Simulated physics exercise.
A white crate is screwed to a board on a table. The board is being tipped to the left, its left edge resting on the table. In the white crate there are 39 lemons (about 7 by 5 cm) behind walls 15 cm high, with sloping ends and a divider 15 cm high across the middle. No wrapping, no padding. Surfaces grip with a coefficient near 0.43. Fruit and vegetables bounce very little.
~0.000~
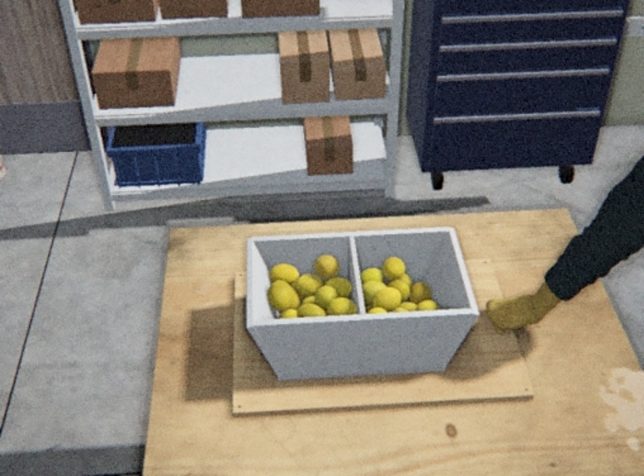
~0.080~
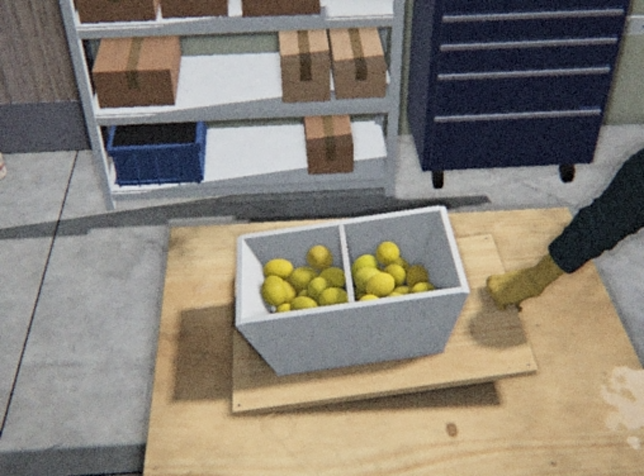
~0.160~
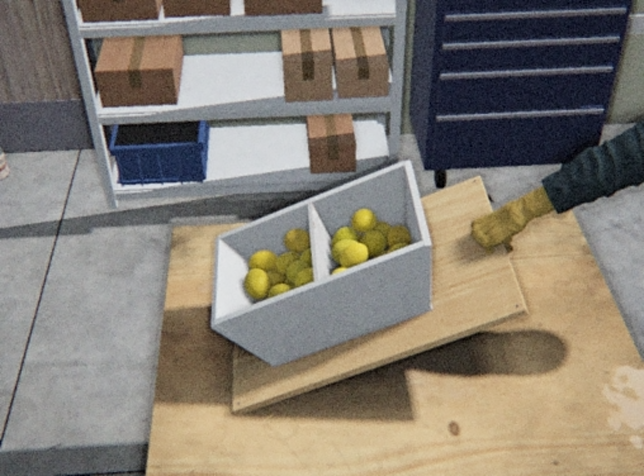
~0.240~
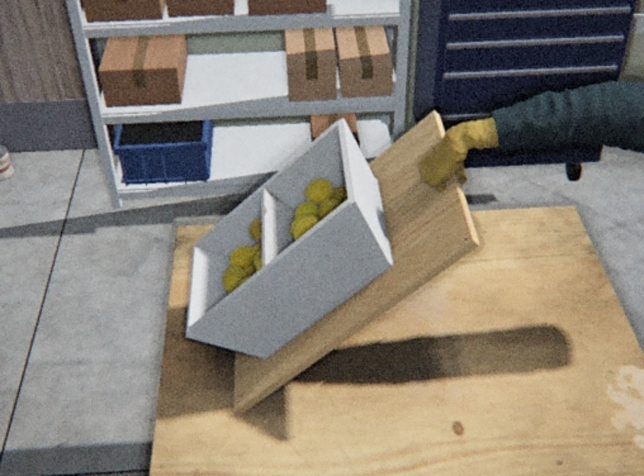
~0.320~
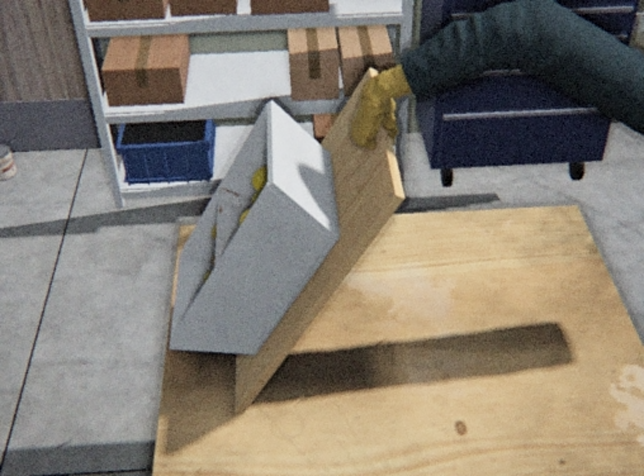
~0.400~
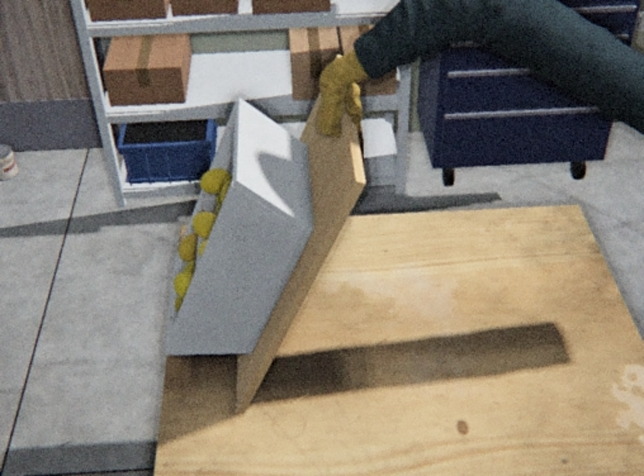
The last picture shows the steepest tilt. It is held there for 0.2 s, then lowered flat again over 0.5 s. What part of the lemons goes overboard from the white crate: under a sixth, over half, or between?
It sheds a sixth to a half of them.
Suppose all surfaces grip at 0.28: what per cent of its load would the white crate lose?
In that case white crate 40 per cent.
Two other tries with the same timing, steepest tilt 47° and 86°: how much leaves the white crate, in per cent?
First 0, then 100 per cent.
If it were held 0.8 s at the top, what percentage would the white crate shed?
In that case white crate 40 per cent.
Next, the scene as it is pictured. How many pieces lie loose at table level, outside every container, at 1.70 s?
About 2.
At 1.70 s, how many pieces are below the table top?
Some 12 pieces.
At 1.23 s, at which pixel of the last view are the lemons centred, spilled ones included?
At about (300, 324).
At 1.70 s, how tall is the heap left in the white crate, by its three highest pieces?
Some 13 cm.
After 0.61 s, tilt 67°; the white crate is down by 12 of 39.
After 0.87 s, tilt 29°; the white crate is down by 15 of 39.
After 1.23 s, tilt 0°; the white crate is down by 15 of 39.
When it is over (at 1.70 s), the white crate is down by 15 of 39. Asked share, 15 of 39, 38 per cent.
